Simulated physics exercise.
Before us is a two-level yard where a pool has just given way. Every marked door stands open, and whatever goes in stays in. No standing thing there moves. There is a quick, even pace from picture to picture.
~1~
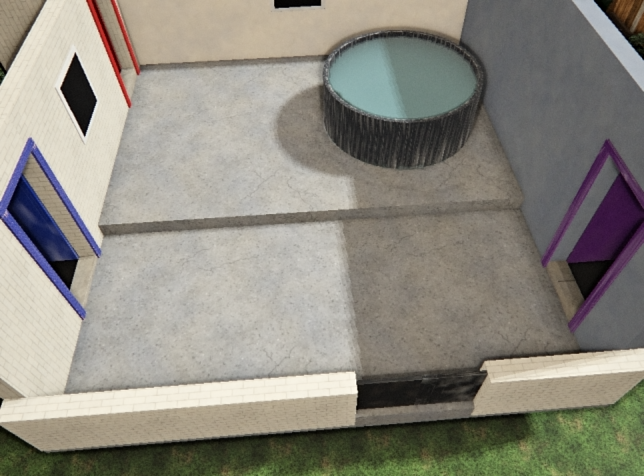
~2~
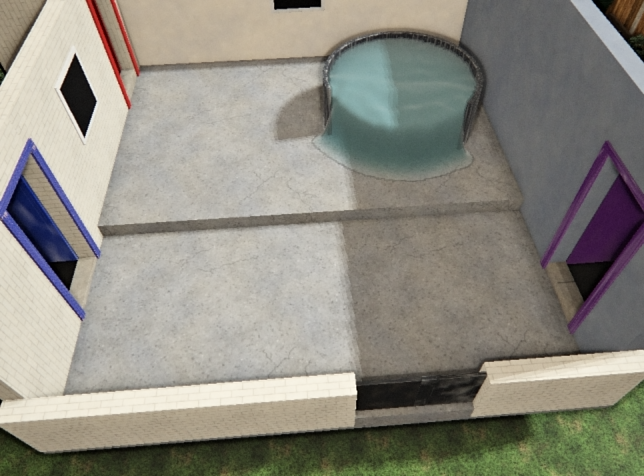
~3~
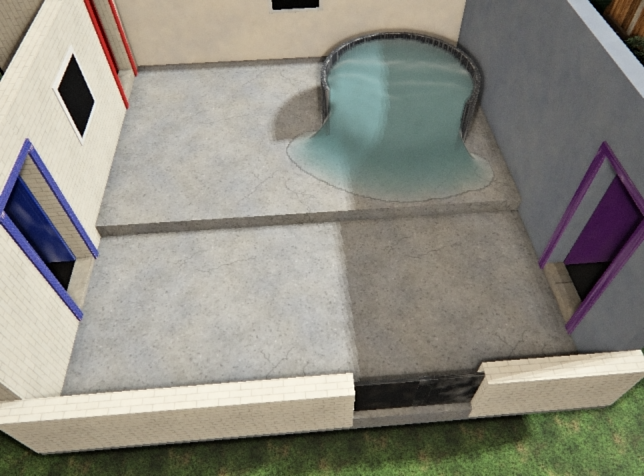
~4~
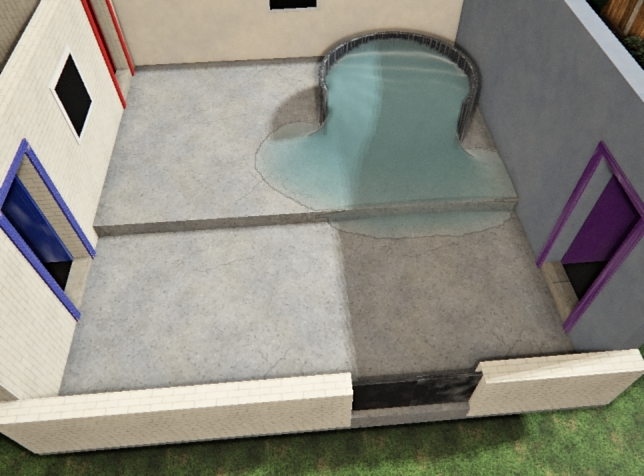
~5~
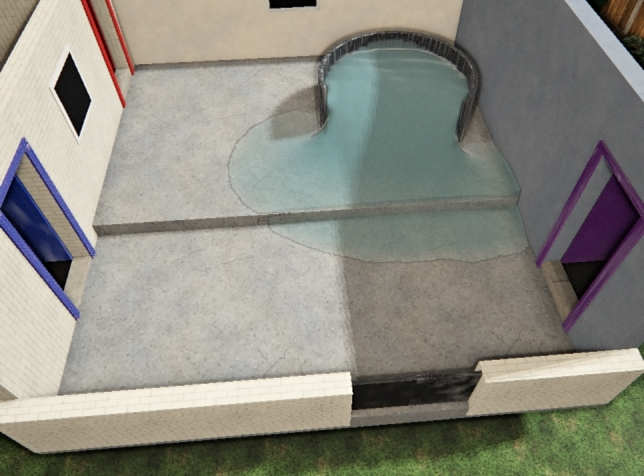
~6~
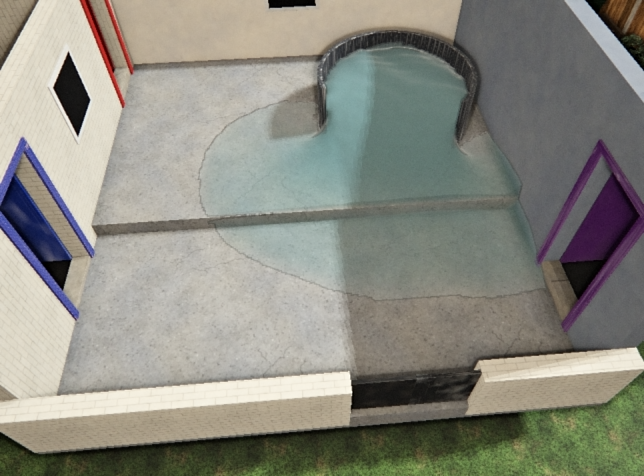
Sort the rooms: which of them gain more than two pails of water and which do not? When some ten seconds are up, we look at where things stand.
The red door gains no more; the purple door gains more; the blue door gains more.
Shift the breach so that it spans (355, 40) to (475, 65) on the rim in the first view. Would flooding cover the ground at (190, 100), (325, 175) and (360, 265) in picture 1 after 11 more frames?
So that's waterlogged for the first, left bare for the second and left bare for the third.
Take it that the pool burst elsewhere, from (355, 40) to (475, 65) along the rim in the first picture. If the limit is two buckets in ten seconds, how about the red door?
In that case red door crosses the line.
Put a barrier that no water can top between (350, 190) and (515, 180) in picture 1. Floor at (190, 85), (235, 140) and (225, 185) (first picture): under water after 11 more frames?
Spared, submerged, then submerged.
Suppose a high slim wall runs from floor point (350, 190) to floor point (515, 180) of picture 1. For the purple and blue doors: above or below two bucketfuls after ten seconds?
The way I see it, the purple door misses the amount while the blue door exceeds the amount.
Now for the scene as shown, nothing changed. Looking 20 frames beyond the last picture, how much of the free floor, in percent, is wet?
Roughly 70 %.
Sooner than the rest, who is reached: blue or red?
Answer: The door marked blue.
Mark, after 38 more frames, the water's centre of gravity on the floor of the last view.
Close to pixel (311, 267).
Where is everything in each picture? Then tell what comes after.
Still water in the round tank at (402, 76), in the first frame.
Water pours out at (391, 154) and has run to (316, 142), in the second frame.
Water pours out at (388, 156) and has run to (293, 146), in the third frame.
The front is at (516, 195), out from the gap at (386, 158), in the fourth frame.
The front is at (526, 242), out from the gap at (385, 158), in the fifth frame.
Water pours out at (385, 158) and has run to (543, 282), in the sixth frame.
A moment on, water covers 65 % of the floor; the red door not reached, the purple door wet at the sill, nothing in, the blue door wet at the sill, nothing in.
Next, water covers 65 % of the floor; the red door not reached, the purple door wet at the sill, nothing in, the blue door under two buckets in.
Then, water covers 70 % of the floor; the red door wet at the sill, nothing in, the purple door over two buckets in, the blue door over two buckets in.
Later, water covers 70 % of the floor; the red door wet at the sill, nothing in, the purple door over two buckets in, the blue door far over two buckets in.
In the end, water covers 70 % of the floor; the red door wet at the sill, nothing in, the purple door far over two buckets in, the blue door far over two buckets in.
